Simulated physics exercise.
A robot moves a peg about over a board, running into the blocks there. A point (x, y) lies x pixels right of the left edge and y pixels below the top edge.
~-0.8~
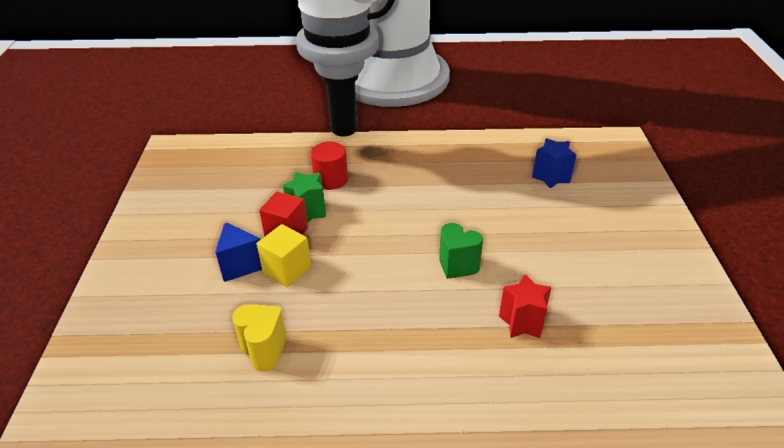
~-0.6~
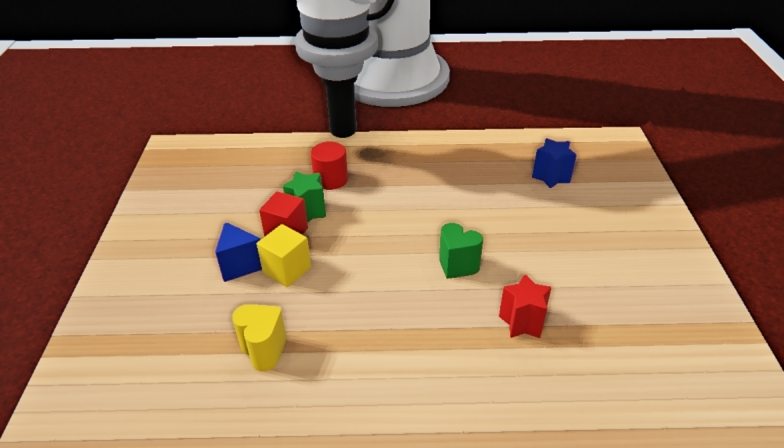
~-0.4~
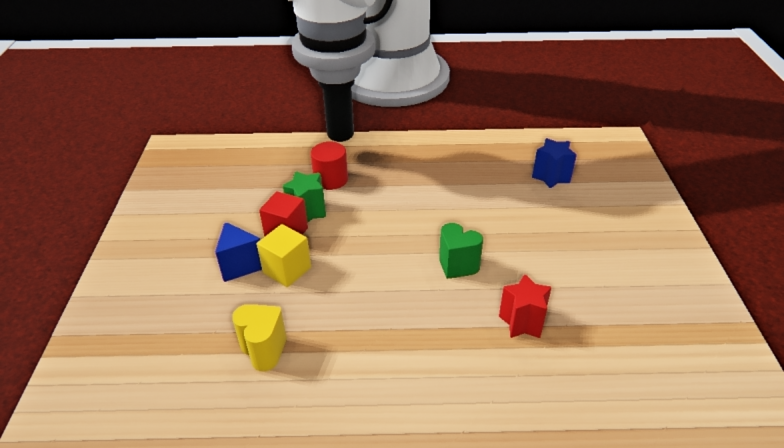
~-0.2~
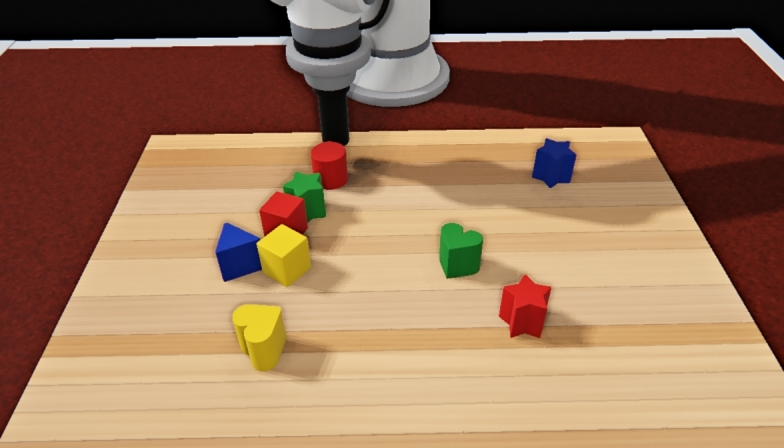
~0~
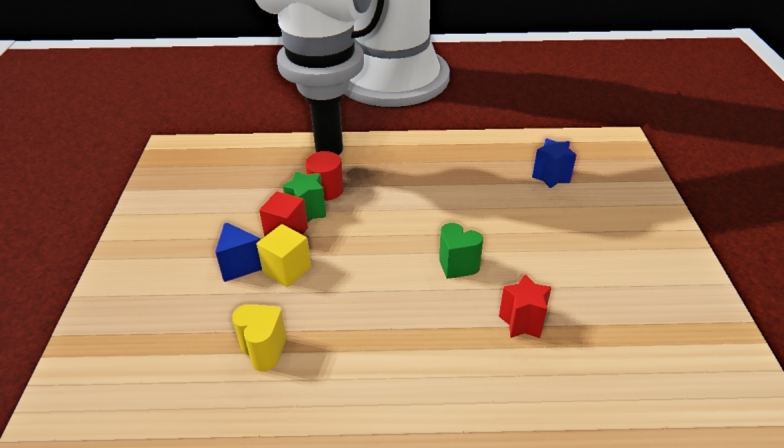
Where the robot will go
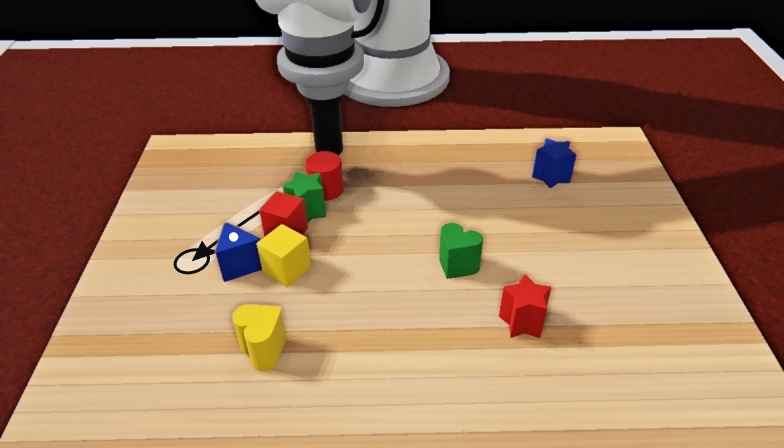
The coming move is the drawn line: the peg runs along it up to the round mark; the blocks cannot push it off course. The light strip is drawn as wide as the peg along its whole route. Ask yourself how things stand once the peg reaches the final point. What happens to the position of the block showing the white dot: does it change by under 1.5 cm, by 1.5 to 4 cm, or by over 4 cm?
Displaced less than 1.5 cm.
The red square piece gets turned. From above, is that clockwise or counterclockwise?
From the top: Clockwise.
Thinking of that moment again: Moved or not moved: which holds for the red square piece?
That one moves away.
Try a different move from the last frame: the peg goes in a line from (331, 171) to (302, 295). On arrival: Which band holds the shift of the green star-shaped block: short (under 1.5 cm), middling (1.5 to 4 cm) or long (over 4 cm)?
Long, over 4 cm.
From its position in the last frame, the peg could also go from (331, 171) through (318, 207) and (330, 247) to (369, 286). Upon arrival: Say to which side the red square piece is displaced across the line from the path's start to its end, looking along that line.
It slides rightward.
The drawn path runs from (331, 171) through (263, 209) to (192, 261); the dot is on the blue triangular block.
On the path given first. One third of the way, peg (283, 176); red square piece (277, 211), turned 25° clockwise; green star-shaped block (305, 195); red disc (315, 174).
Two thirds of the way, peg (234, 206); red square piece (277, 211), turned 25° clockwise; green star-shaped block (305, 195); red disc (315, 174).
At the end, peg (185, 241); blue triangular block not moved; red square piece (277, 211), turned 25° clockwise; green star-shaped block (305, 195); red disc (315, 174).
